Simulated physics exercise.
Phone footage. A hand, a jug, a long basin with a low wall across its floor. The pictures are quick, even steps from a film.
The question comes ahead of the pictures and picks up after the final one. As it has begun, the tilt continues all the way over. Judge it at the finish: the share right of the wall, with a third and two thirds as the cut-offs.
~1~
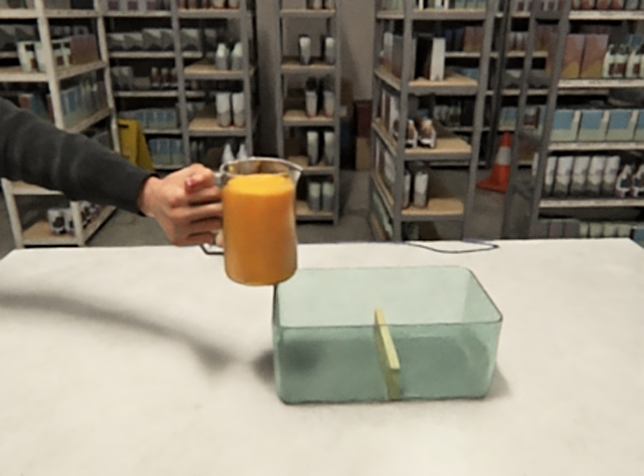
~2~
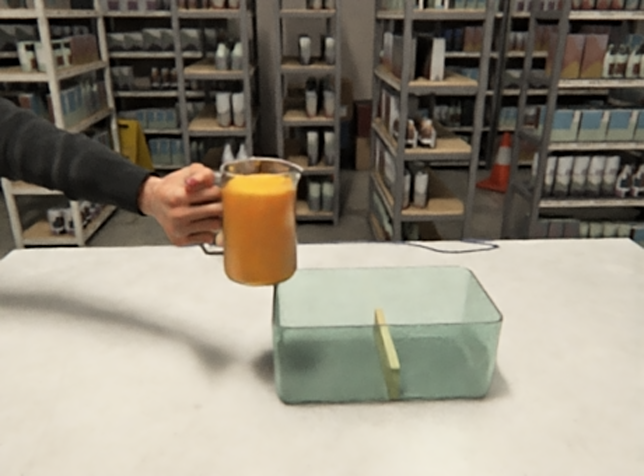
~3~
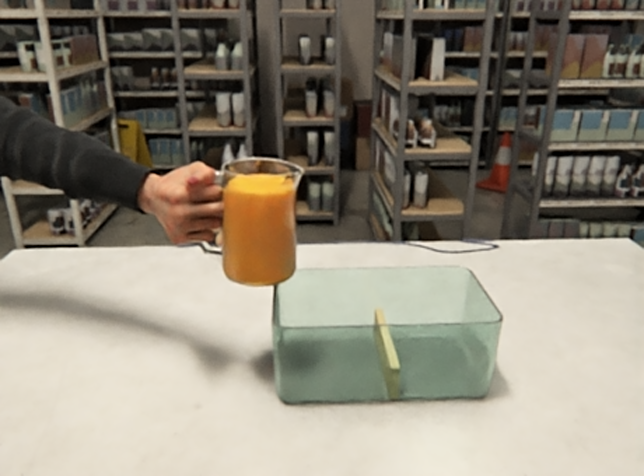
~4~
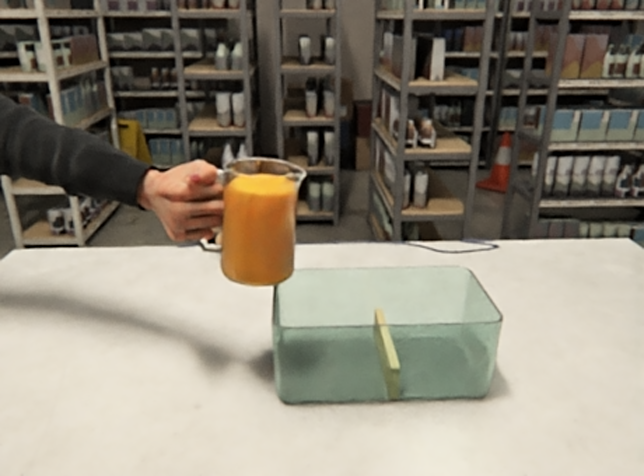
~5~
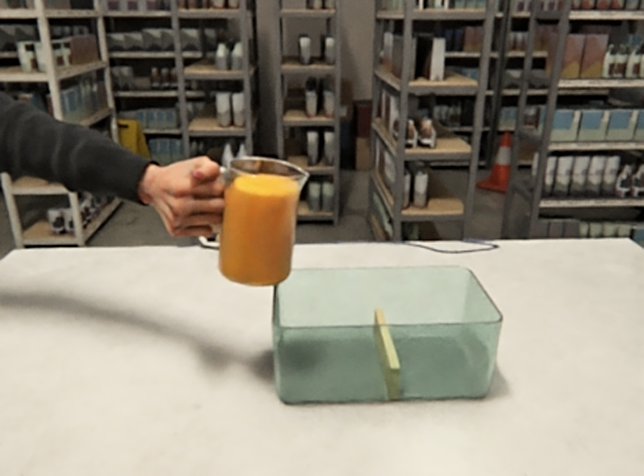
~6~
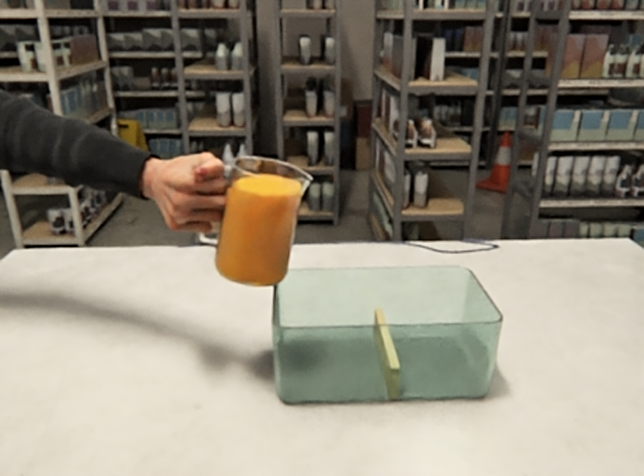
At the finish, the right of the wall has under a third.
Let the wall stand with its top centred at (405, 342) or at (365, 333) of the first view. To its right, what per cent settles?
Around 5 percent in try one and around 70 percent in try two.
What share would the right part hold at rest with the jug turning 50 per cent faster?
Roughly 10 in a hundred.
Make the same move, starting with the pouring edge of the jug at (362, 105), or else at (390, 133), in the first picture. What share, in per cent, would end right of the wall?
85 % and 65 %.
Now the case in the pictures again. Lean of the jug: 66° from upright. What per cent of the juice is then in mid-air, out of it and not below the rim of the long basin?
Near 10 in a hundred.
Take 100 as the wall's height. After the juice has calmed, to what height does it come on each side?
Once it is still, the left part shows 60 per cent and the right part 0.
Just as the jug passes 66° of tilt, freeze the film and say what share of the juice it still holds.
90 per cent, roughly.
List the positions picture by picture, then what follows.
Tilt 0°; pouring edge (302, 168); surface from (224, 183) to (293, 183); the long basin's rim runs from (274, 297) to (485, 293); the wall's top is at (386, 336), in the first frame.
Tilt 0°; pouring edge (303, 169); surface from (224, 183) to (294, 183), in the second frame.
Tilt 2°; pouring edge (304, 170); surface from (225, 183) to (295, 184), in the third frame.
Tilt 4°; pouring edge (306, 172); surface from (226, 183) to (296, 184), in the fourth frame.
Tilt 8°; pouring edge (309, 174); surface from (228, 183) to (299, 185), in the fifth frame.
Tilt 12°; pouring edge (312, 178); surface from (229, 193) to (302, 185), in the sixth frame.
A moment on, the jug is tipped part way and 90 per cent is still to pour, 1 is left of the wall and 0 right of it.
Next, the jug is tipped on its side and 52 per cent is still to pour, 30 is left of the wall and 1 right of it.
Then the jug is tipped on its side and 16 per cent is still to pour, 72 is left of the wall and 4 right of it.
Later the jug is tipped on its side and 4 per cent is still to pour, 87 is left of the wall and 5 right of it.
In the end 92 per cent lies left of the wall, 6 right of it and 1 outside.
